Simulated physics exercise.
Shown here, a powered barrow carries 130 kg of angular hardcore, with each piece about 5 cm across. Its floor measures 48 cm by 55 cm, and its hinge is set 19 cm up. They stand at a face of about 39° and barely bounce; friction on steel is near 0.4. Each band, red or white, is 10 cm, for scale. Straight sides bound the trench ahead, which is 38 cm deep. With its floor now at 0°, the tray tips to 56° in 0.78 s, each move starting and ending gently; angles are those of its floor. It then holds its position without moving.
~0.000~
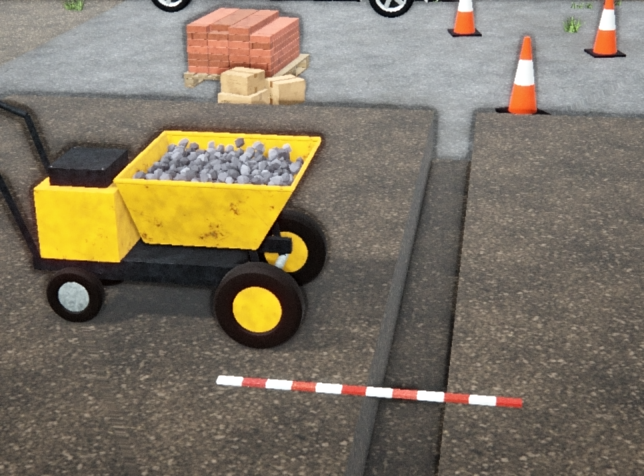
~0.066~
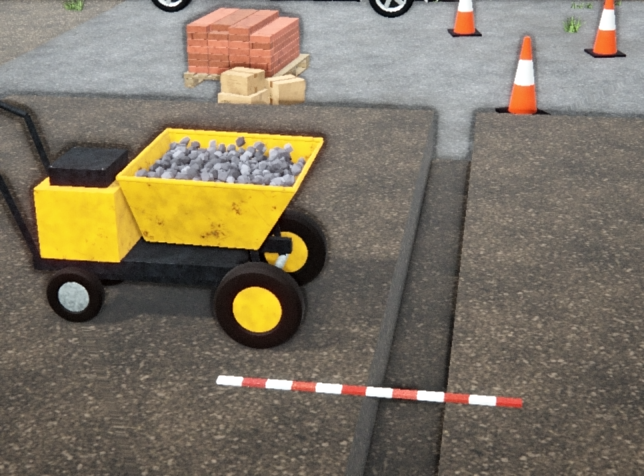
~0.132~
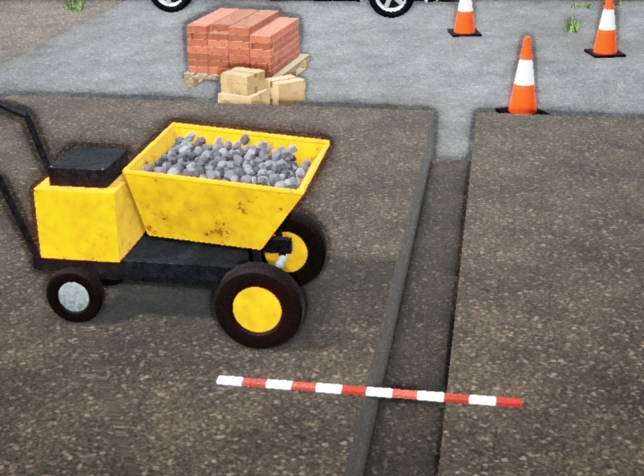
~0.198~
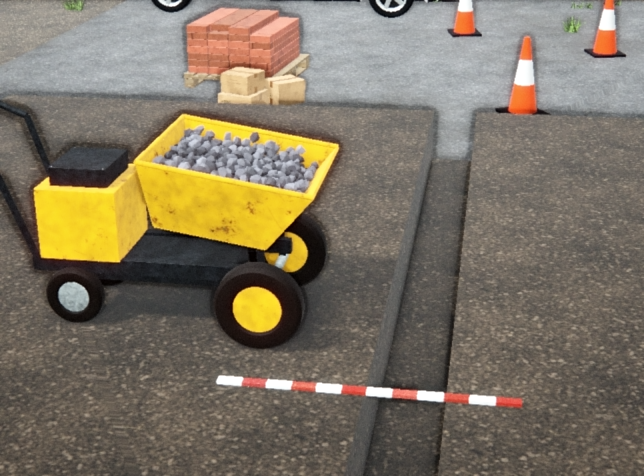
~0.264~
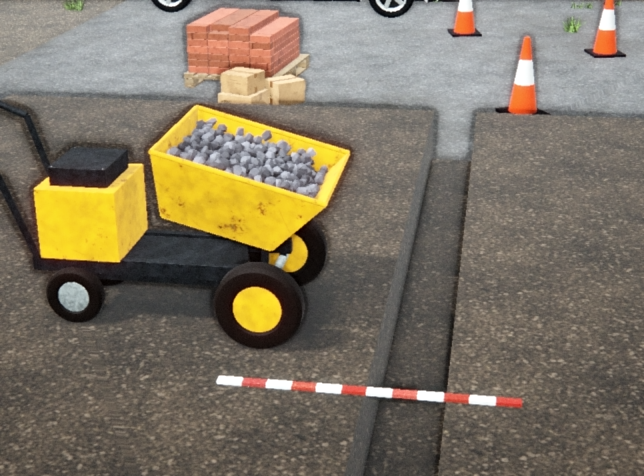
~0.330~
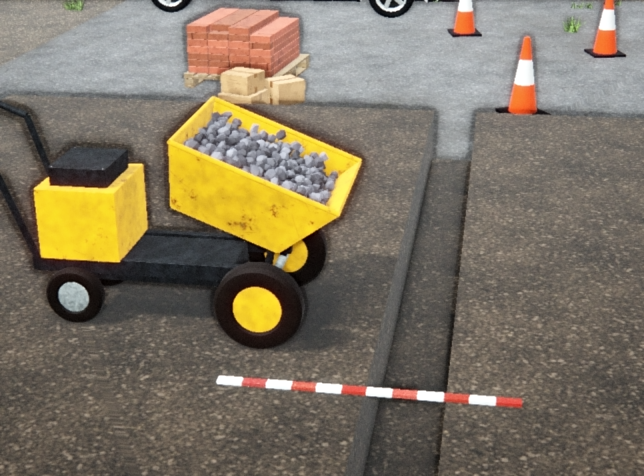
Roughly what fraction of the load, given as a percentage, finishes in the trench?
Some 17 per cent of the stones.
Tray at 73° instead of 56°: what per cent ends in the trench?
Roughly 55% would end there.
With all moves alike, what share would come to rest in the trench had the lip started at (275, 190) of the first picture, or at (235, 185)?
About 20 and 15 per cent.
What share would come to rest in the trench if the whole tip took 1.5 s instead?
Probably about 10 in a hundred.
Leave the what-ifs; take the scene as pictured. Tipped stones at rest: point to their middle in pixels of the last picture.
Resting centre: About (436, 393).
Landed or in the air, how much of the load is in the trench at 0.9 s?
Approx. 5 % of the load.
After 0.6 s the floor is at 47°; 100 % in the tray; the foremost stones are at (368, 227).
After 0.9 s the floor is at 56°; 96 % in the tray, 3 % in the trench; the foremost stones are at (431, 322).
After 1.2 s the floor is at 56°; 80 % in the tray, 14 % in the trench, 6 % past the trench; the foremost stones are at (530, 332).
After 3.2 s the floor is at 56°; 77 % in the tray, 17 % in the trench, 6 % past the trench; the foremost stones are at (594, 344).
